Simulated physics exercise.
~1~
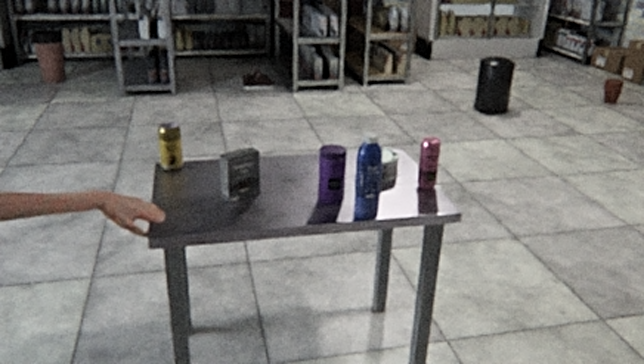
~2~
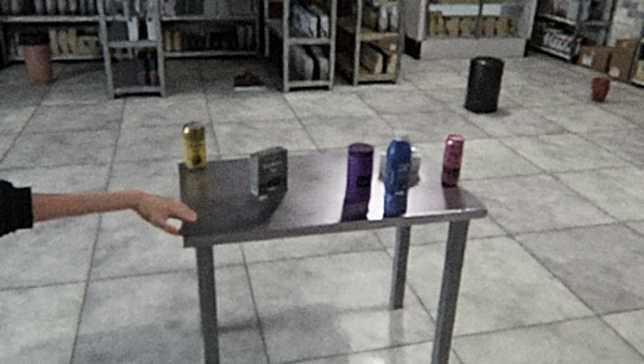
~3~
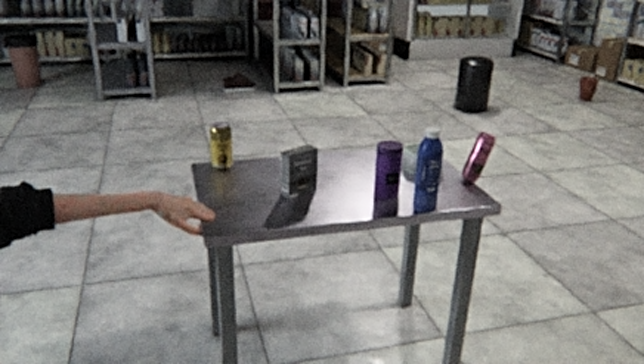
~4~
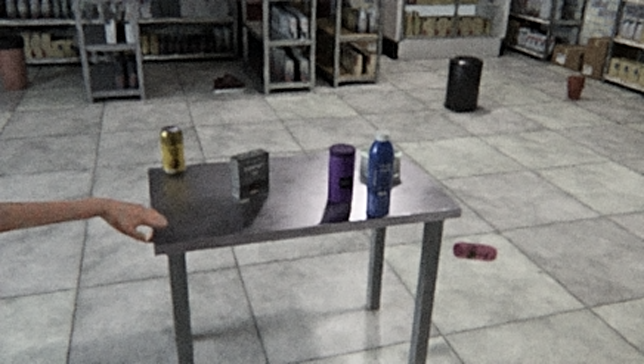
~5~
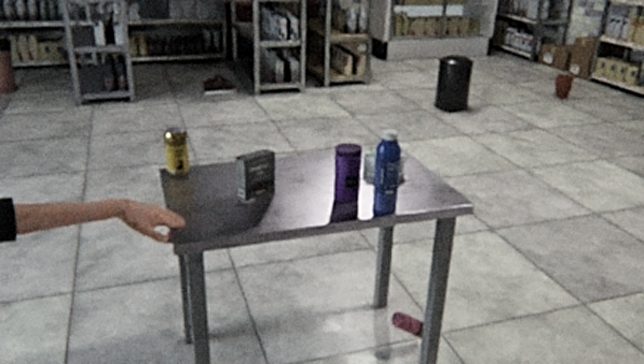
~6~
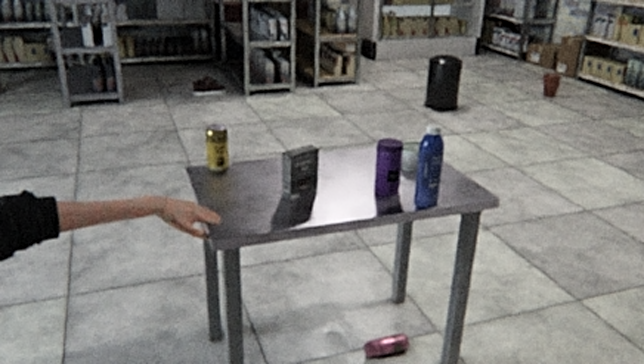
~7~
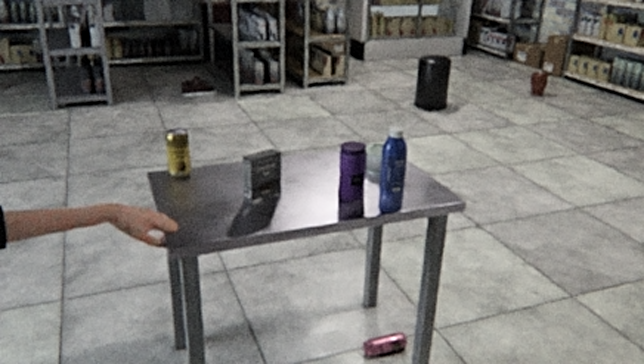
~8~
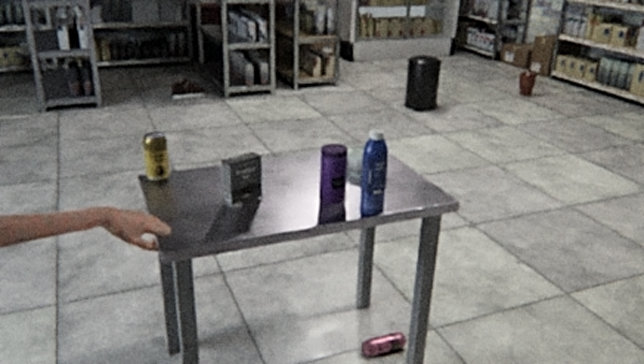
A small metal table was jerked right and then back and forth by a hand at its left edge, and the pink can tipped off the right side and ended up lying on the floor, while the other containers stayed upright on top.
